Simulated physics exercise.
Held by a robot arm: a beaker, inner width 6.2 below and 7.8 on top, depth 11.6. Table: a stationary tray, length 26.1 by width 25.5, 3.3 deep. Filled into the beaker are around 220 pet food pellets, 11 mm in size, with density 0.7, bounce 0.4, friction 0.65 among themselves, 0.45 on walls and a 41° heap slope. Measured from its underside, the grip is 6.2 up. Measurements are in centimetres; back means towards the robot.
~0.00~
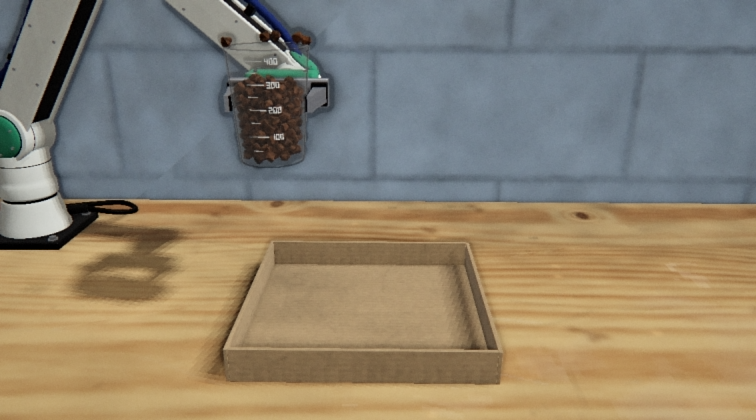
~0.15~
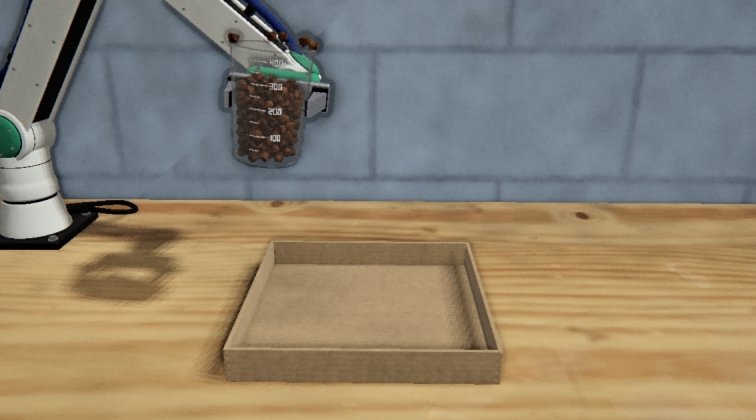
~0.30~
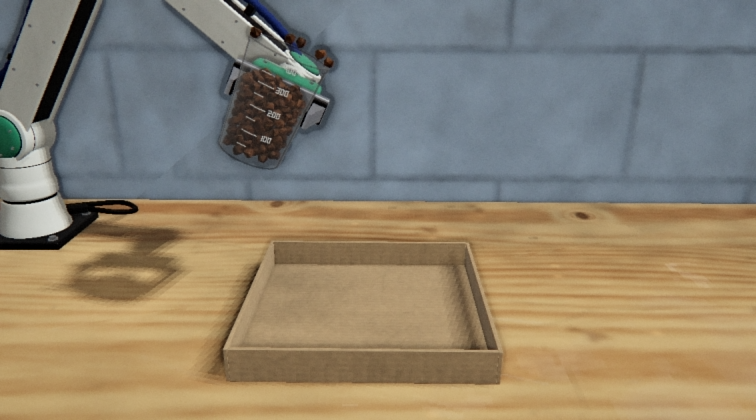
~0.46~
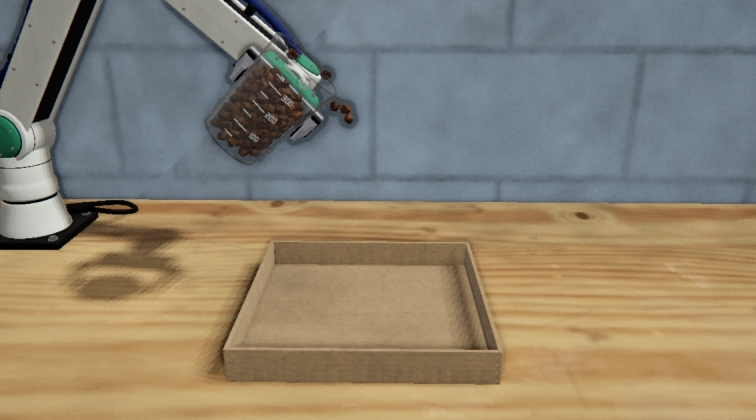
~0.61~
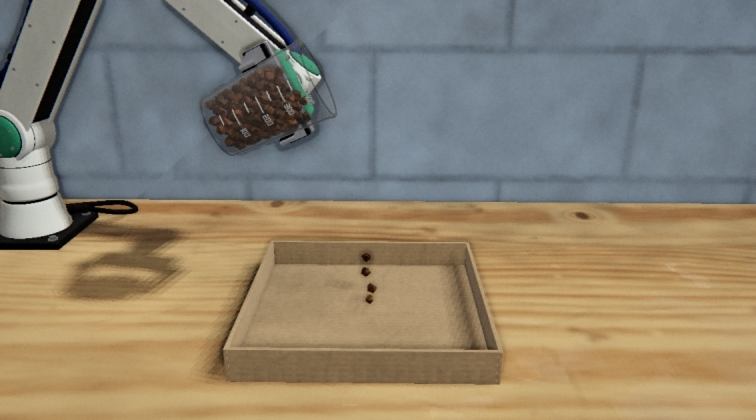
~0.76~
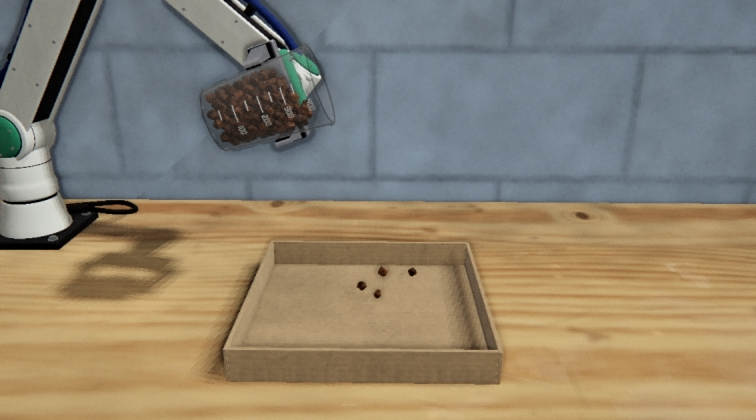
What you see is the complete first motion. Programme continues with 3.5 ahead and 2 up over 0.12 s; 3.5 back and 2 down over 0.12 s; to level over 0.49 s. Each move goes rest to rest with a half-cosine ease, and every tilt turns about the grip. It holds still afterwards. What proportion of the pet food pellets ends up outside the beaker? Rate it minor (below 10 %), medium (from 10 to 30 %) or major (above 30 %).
Rated: Medium.
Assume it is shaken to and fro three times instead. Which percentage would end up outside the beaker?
About 50 per cent in that case.
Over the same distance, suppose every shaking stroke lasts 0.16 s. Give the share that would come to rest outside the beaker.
In that case around 5 per cent.
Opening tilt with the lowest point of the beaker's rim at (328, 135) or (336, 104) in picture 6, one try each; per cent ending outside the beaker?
Near 45 and 5 in a hundred.
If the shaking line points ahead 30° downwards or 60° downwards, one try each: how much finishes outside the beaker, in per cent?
I'd say close to 5 percent for the first and close to 0 percent for the second.
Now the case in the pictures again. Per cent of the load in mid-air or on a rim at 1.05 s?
Roughly 16 percent.
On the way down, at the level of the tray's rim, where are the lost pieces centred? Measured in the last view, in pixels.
Centre: About (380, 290).
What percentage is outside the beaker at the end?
The share is close to 20 per cent.
After 1.05 s, tilted 69° forward, highest piece 26 above the table; 180 in the beaker, 4 in the tray, 35 in flight or on a rim.
After 1.34 s, tilted 14° forward, highest piece 29 above the table; 177 in the beaker, 40 in the tray, 1 on the table or floor, 1 in flight or on a rim.
After 1.69 s, level, highest piece 29 above the table; 177 in the beaker, 41 in the tray, 1 on the table or floor.
After 2.74 s, level, highest piece 28 above the table; 177 in the beaker, 41 in the tray, 1 on the table or floor.
At rest, 177 in the beaker, 41 in the tray, 1 on the table or floor. That is 19 % outside the beaker.
